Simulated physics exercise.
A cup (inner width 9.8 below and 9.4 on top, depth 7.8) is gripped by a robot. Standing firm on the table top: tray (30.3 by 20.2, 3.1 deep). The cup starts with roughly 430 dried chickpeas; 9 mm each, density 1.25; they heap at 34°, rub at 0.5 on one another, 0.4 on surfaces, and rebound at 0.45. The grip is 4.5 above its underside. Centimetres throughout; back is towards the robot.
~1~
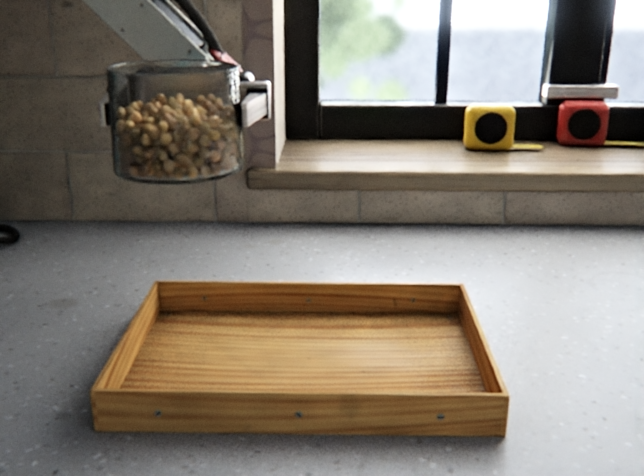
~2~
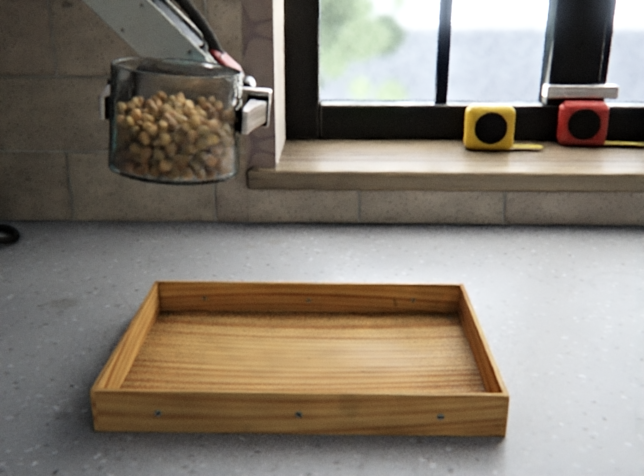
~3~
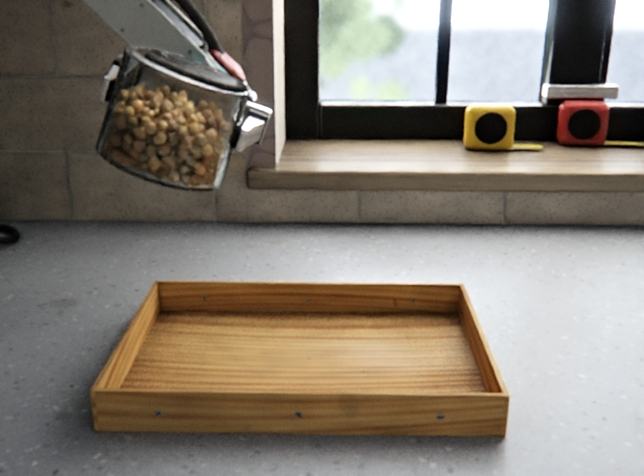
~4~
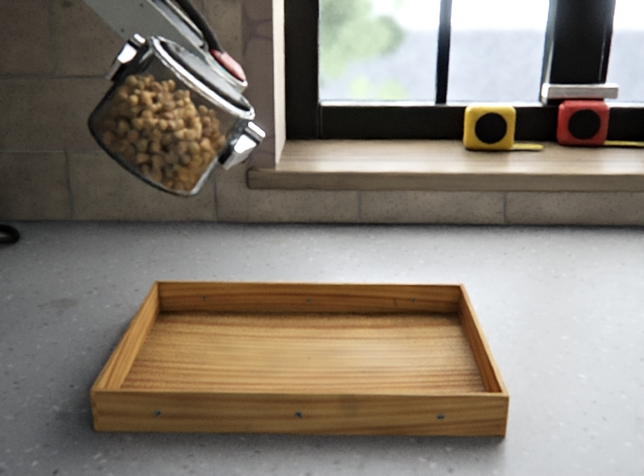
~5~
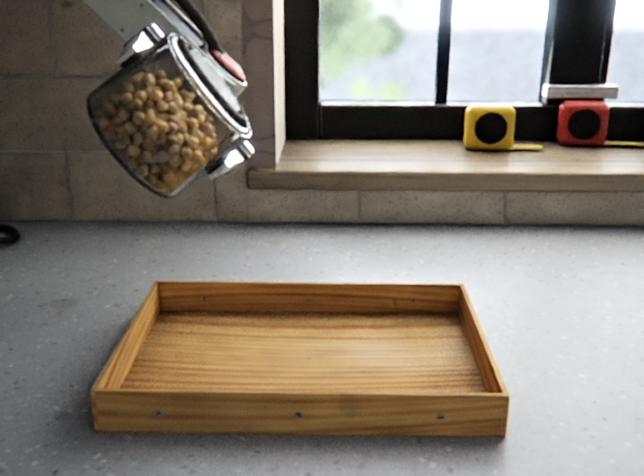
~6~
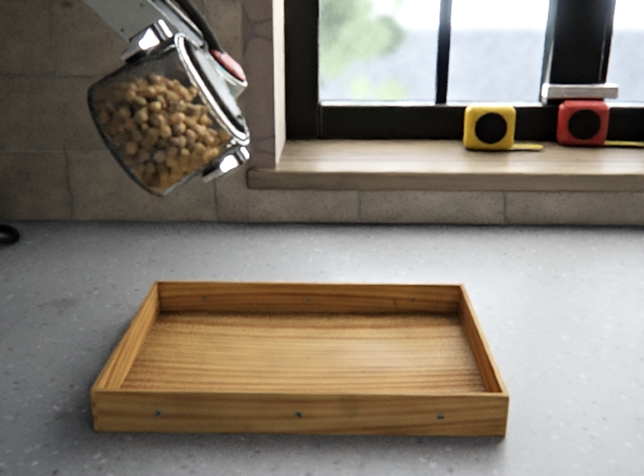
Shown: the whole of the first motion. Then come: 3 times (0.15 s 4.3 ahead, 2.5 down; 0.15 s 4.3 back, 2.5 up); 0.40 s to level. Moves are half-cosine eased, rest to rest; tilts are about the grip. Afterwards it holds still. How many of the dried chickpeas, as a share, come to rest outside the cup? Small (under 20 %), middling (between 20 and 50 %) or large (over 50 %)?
Share outside the cup: Small (under 20 %).
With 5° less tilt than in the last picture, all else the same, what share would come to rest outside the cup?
Then about 5 per cent.
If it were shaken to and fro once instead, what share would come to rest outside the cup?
It would be near 5 per cent.
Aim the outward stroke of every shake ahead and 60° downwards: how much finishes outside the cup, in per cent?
Some 0 per cent.
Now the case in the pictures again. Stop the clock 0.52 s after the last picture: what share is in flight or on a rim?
Some 0 per cent.
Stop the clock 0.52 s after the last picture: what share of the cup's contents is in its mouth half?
Some 35 per cent.
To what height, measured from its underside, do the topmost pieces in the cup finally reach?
About 7.5 cm.
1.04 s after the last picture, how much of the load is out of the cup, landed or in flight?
Near 5 per cent so far.
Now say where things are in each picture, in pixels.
In the first picture, cup middle at (177, 120), level; upper third of the load around (177, 123), from x 120 to 235, top at y 105; 433 in the cup.
In the second picture, cup middle at (176, 120), tilted 6° forward; upper third of the load around (170, 121), from x 120 to 230, top at y 105.
In the third picture, cup middle at (174, 120), tilted 20° forward; upper third of the load around (154, 119), from x 105 to 230, top at y 95.
In the fourth picture, cup middle at (172, 118), tilted 39° forward; upper third of the load around (140, 110), from x 100 to 220, top at y 80.
In the fifth picture, cup middle at (171, 117), tilted 53° forward; upper third of the load around (139, 102), from x 100 to 210, top at y 70.
In the sixth picture, cup middle at (170, 116), tilted 59° forward; upper third of the load around (141, 102), from x 100 to 220, top at y 80; 433 in the cup.
Then, 0.52 s after the last picture, tilted 59° forward, highest piece 22 above the table; 415 in the cup, 18 in the tray.
Then, 1.04 s after the last picture, tilted 43° forward, highest piece 23 above the table; 407 in the cup, 25 in the tray, 1 in flight or on a rim.
Then, 1.50 s after the last picture, level, highest piece 25 above the table; 407 in the cup, 26 in the tray.
Then, 2.55 s after the last picture, level, highest piece 25 above the table; 407 in the cup, 26 in the tray.
Final count, 407 in the cup, 26 in the tray. That is 6 % outside the cup.
